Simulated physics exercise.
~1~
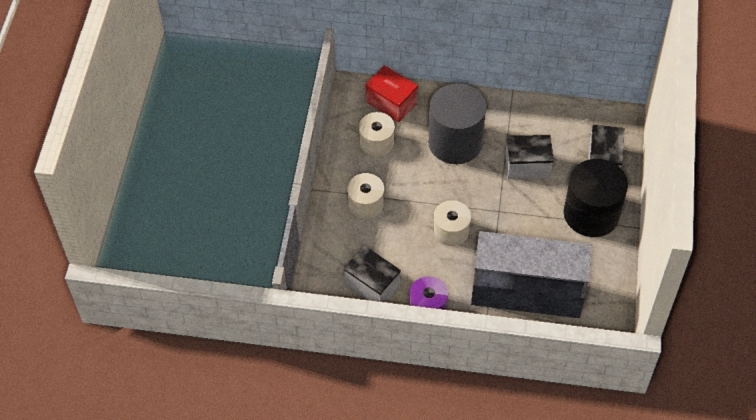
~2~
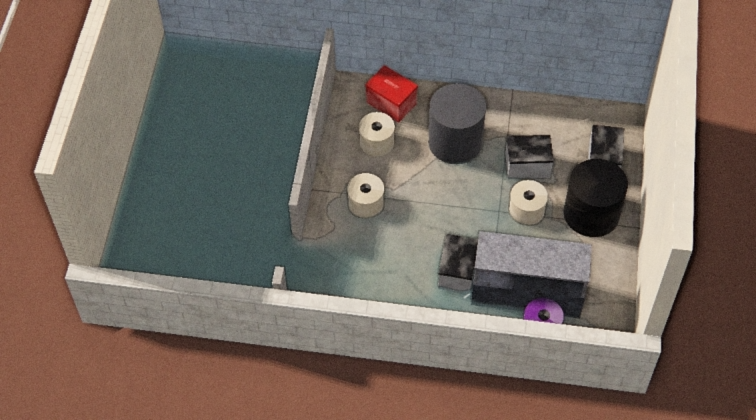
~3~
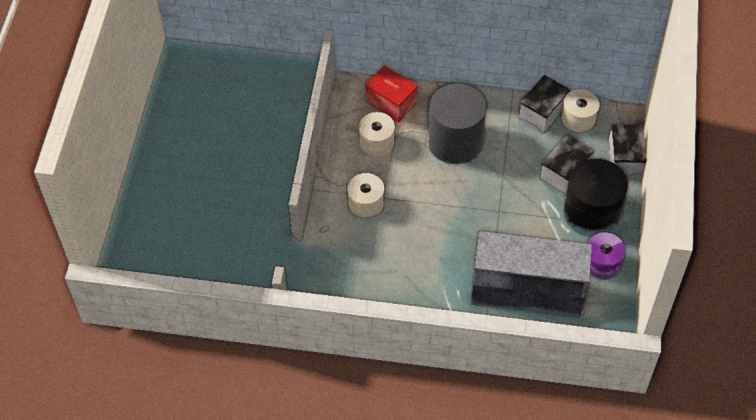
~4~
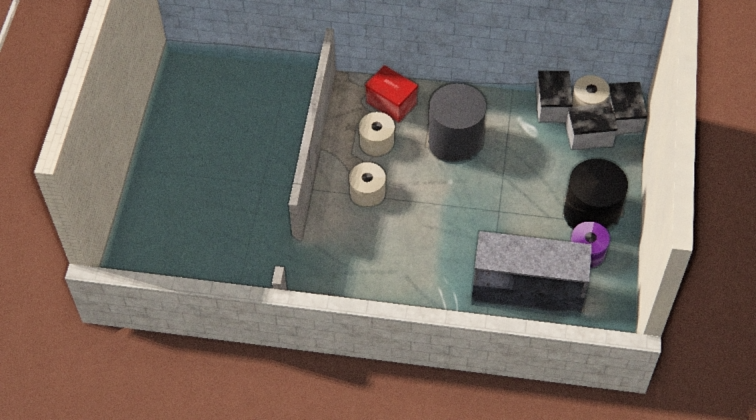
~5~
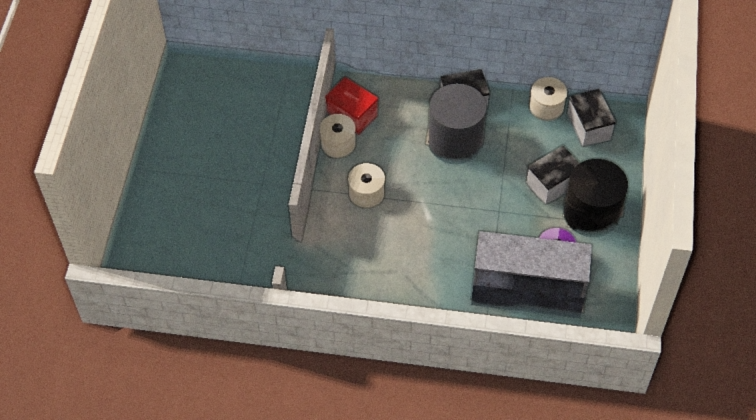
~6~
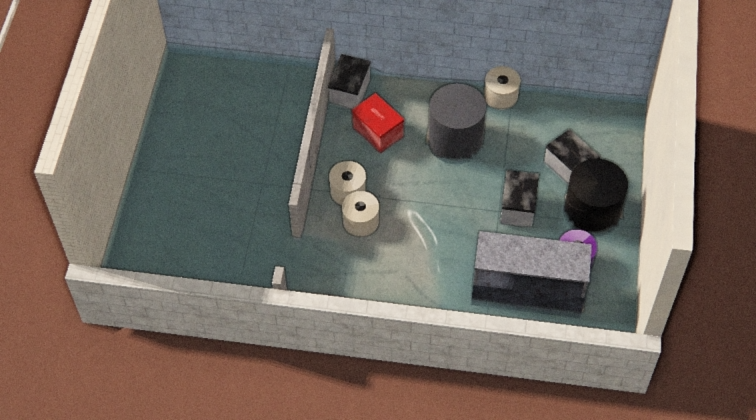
Water pours from the left room into the right, sweeping tubs and chests around until they float.
